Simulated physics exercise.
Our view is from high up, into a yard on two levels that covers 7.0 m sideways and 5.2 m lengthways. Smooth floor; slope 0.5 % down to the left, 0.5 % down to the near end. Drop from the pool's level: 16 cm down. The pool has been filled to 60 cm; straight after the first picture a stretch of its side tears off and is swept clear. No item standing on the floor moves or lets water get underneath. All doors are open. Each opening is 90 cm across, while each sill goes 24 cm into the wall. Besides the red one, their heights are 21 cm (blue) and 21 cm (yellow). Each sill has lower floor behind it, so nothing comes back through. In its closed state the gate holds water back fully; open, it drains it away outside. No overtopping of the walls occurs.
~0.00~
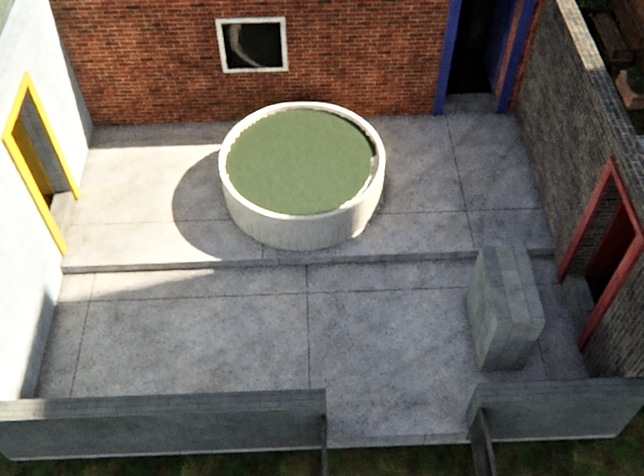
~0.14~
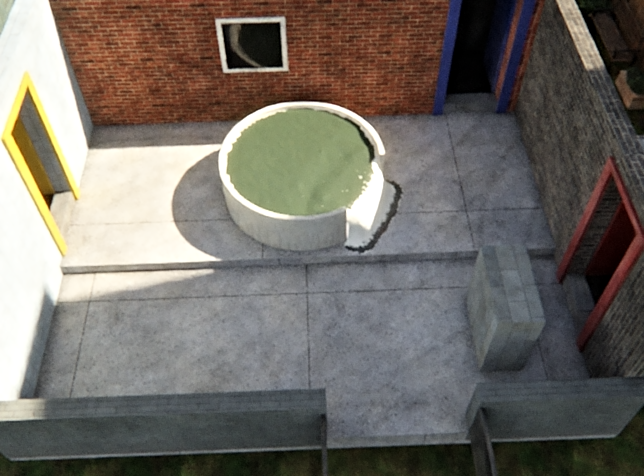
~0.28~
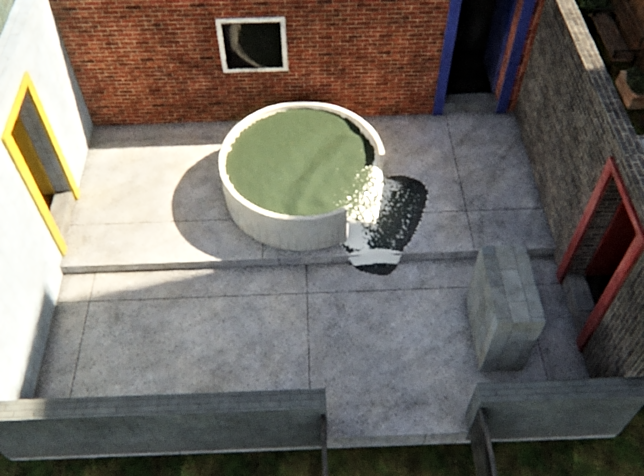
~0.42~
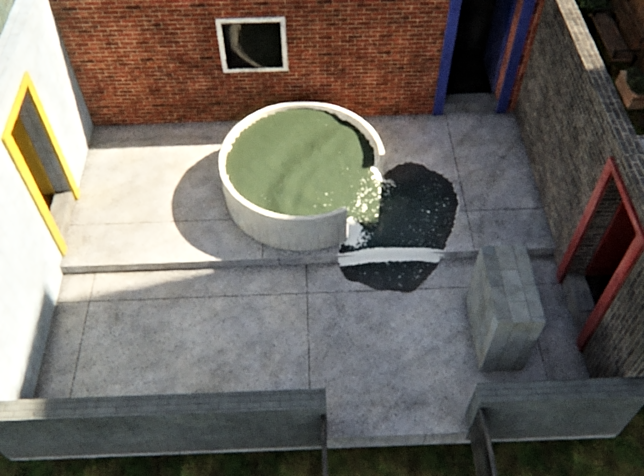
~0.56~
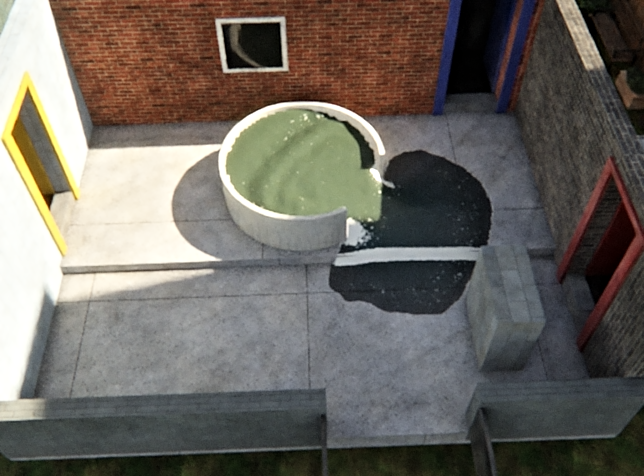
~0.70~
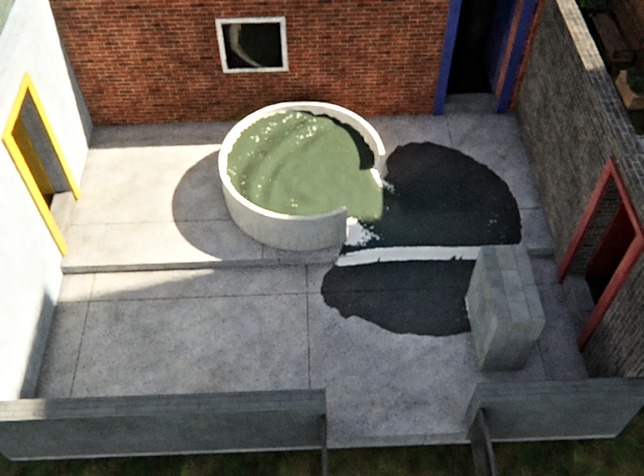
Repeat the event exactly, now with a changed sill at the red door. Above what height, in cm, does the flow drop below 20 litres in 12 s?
About 23 cm.
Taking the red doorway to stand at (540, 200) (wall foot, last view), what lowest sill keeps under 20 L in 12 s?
Roughly 18 cm, give or take.
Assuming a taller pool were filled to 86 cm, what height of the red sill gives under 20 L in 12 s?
Step height: Approx. 36 cm.
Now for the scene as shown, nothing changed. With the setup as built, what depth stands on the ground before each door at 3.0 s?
In cm: Red 19, blue 13, yellow 0.
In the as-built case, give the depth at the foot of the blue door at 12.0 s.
The depth there is around 3.0 cm.
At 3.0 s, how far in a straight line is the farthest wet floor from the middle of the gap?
Around 4.0 m out.
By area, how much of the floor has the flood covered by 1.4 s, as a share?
Wet share: Near 25 %.
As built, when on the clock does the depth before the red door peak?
Near 1.6 seconds.
After 1.4 s water covers 25 % of the floor, deepest (38 cm) near (552, 285); 24 cm at the red door, 1 litre in over its 25 cm sill.
After 3.0 s water covers 35 % of the floor, deepest (34 cm) near (573, 408); 19 cm at the red door, 13 litres in over its 25 cm sill.
After 12.0 s water covers 85 % of the floor, deepest (13 cm) near (27, 430); 9 cm at the red door, 13 litres in over its 25 cm sill.
At the red door as built, the water arrived by 1.0 s and peaked near 26 cm at 1.6 s.
Run again over the same 12 s with other heights there, 37 litres in over 19.5 cm, 10 litres over 26 cm. The limit of 20 litres is kept from about 23 cm up.
